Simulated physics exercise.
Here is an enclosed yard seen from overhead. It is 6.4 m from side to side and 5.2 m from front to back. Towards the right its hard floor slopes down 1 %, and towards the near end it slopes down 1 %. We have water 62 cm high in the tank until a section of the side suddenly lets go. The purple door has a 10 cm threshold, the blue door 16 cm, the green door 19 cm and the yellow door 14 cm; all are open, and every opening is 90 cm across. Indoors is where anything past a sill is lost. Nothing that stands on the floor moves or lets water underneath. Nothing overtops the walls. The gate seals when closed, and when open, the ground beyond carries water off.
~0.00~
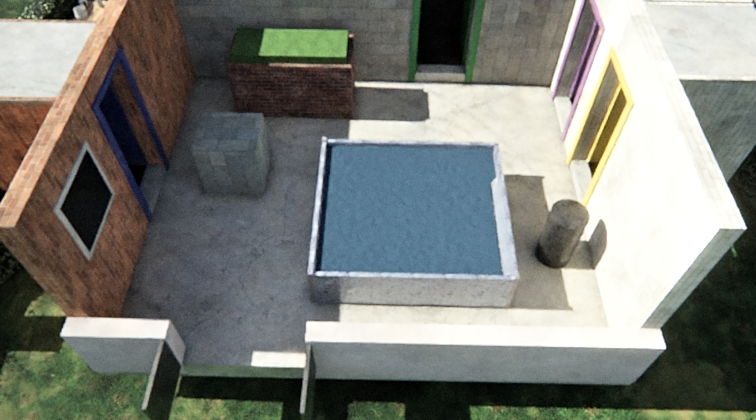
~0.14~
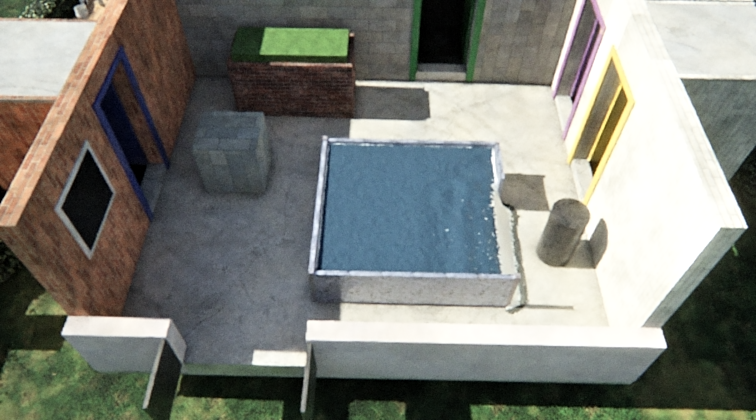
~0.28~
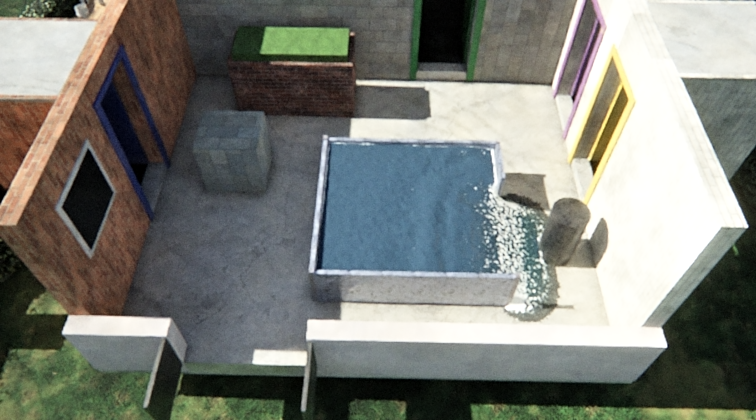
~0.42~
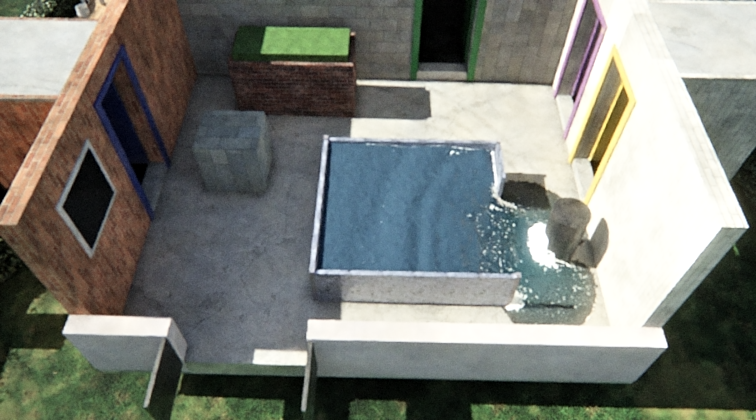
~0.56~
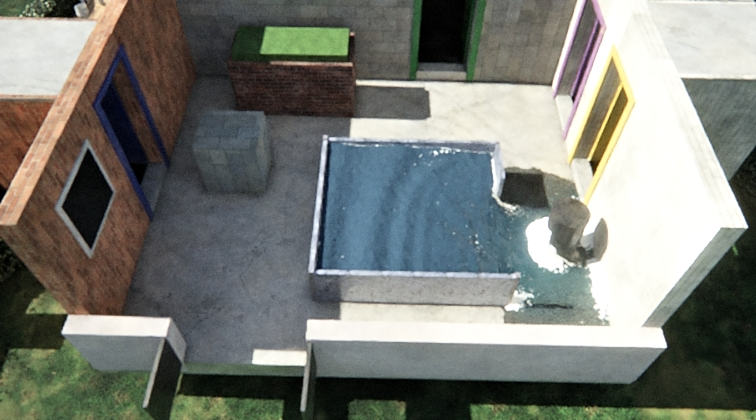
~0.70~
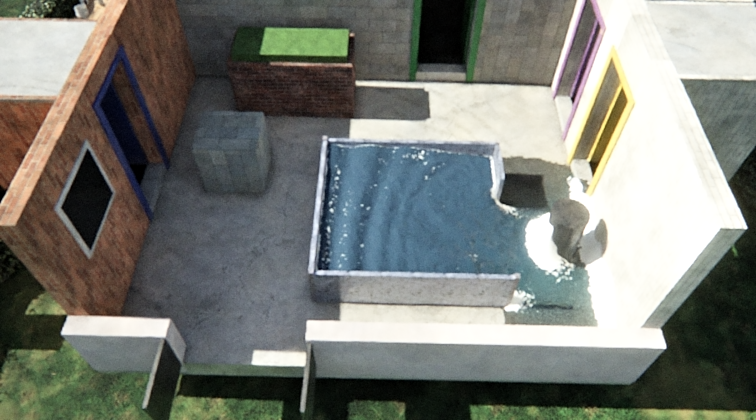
Water in a raised square tank breaks out through its right side, pours onto the walled yard's pale floor, and spreads around a dark cylinder toward the wall with the yellow door, while ripples cross the tank's surface.
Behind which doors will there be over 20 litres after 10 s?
At the purple door the total will be higher than the limit; at the blue door the total will be lower than the limit; at the green door the total will be lower than the limit; at the yellow door the total will be higher than the limit.
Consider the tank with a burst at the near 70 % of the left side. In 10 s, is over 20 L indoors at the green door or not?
So for green: No.
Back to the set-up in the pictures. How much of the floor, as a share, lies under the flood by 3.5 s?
Close to 55 in a hundred.
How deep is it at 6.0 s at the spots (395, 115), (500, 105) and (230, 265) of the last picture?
Around 8 cm, 16 cm and 2 cm.
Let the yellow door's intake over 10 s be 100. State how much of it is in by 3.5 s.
Share: ~ 85 %.
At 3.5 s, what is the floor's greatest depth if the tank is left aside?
Depth: Approx. 36 cm.
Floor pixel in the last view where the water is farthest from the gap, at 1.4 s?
I'd put it close to (553, 110).
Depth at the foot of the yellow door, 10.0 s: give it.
The depth there is near 14.0 cm.
After 1.4 s water covers 15 % of the floor and is deepest (62 cm) near (604, 329); purple door 5 cm at the sill, 0 L in, blue door not reached, green door not reached, yellow door 27 cm at the sill, 20 L in.
After 2.2 s water covers 30 % of the floor and is deepest (55 cm) near (598, 305); purple door 9 cm at the sill, 0 L in, blue door not reached, green door not reached, yellow door 27 cm at the sill, 71 L in.
After 3.5 s water covers 55 % of the floor and is deepest (36 cm) near (538, 89); purple door 10 cm at the sill, 0 L in, blue door not reached, green door 13 cm at the sill, 0 L in, yellow door 19 cm at the sill, 127 L in.
After 6.0 s water covers 90 % of the floor and is deepest (21 cm) near (581, 355); purple door 16 cm at the sill, 43 L in, blue door 5 cm at the sill, 0 L in, green door 11 cm at the sill, 0 L in, yellow door 16 cm at the sill, 144 L in.
After 10.0 s water covers 95 % of the floor and is deepest (16 cm) near (596, 355); purple door 14 cm at the sill, 93 L in, blue door 10 cm at the sill, 0 L in, green door 9 cm at the sill, 0 L in, yellow door 14 cm at the sill, 147 L in.
